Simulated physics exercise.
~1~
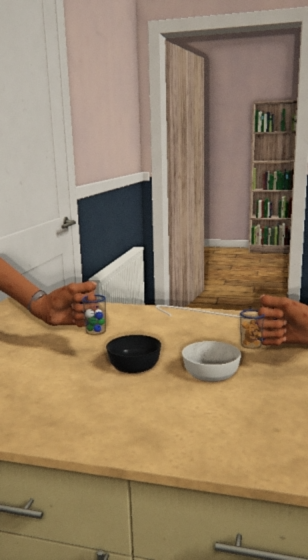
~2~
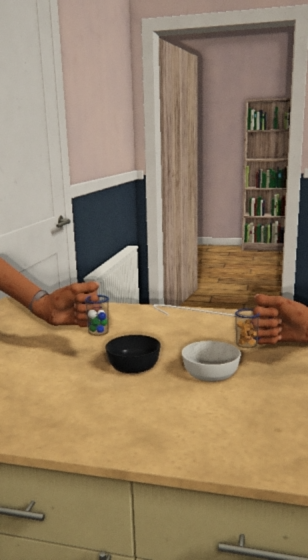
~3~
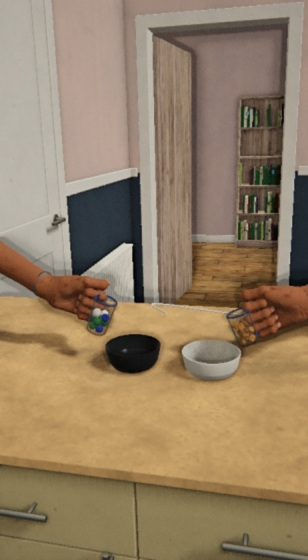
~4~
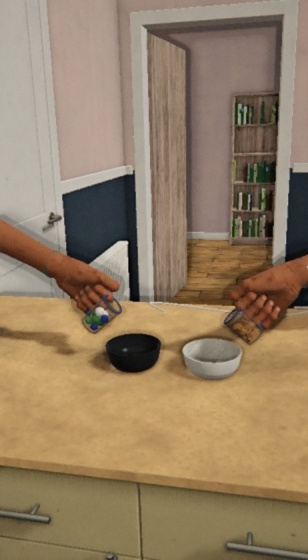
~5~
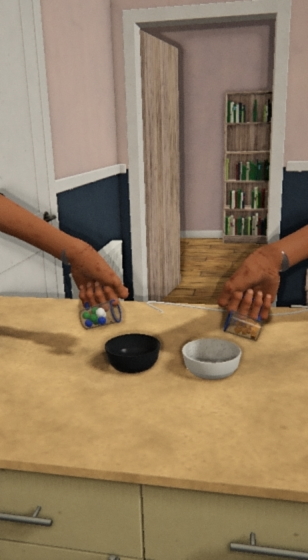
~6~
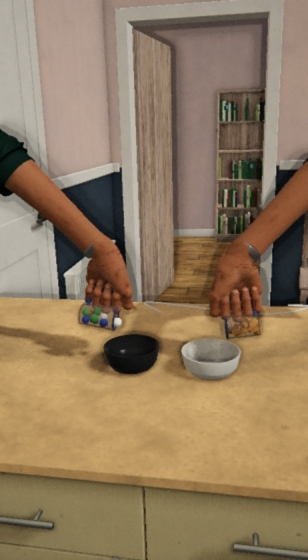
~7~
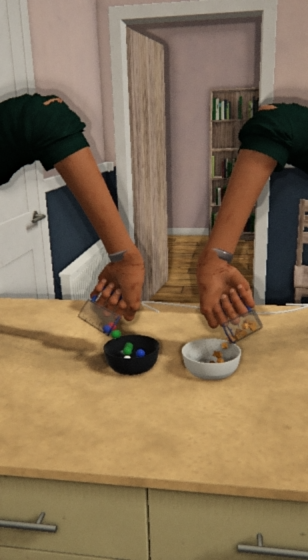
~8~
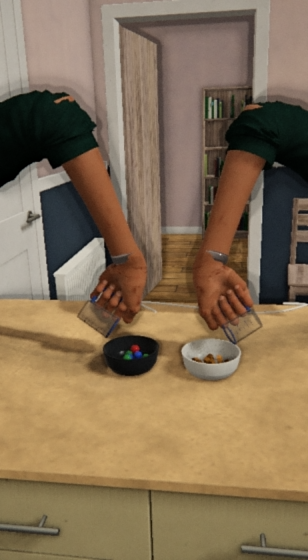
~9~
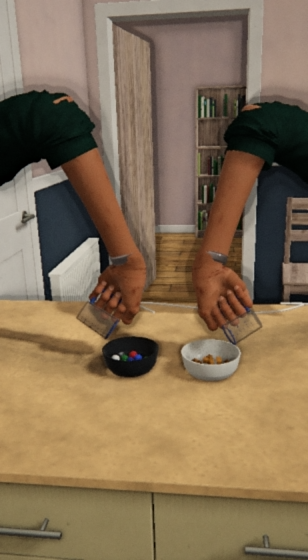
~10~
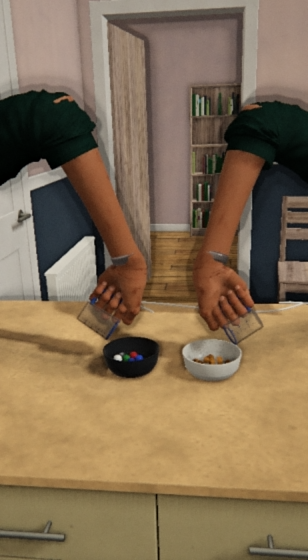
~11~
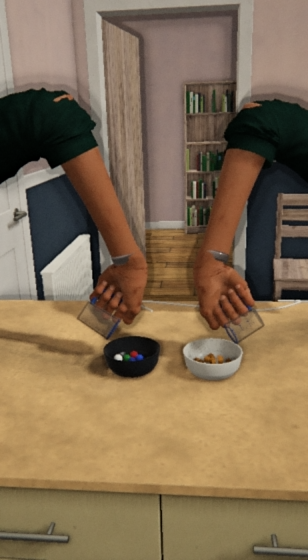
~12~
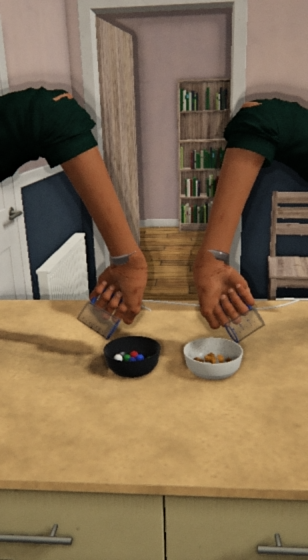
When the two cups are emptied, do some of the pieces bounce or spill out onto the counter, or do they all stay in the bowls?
They all stay in the bowls. The colourful pieces settle in the black bowl and the brownish bits settle in the white one, with none left on the counter.
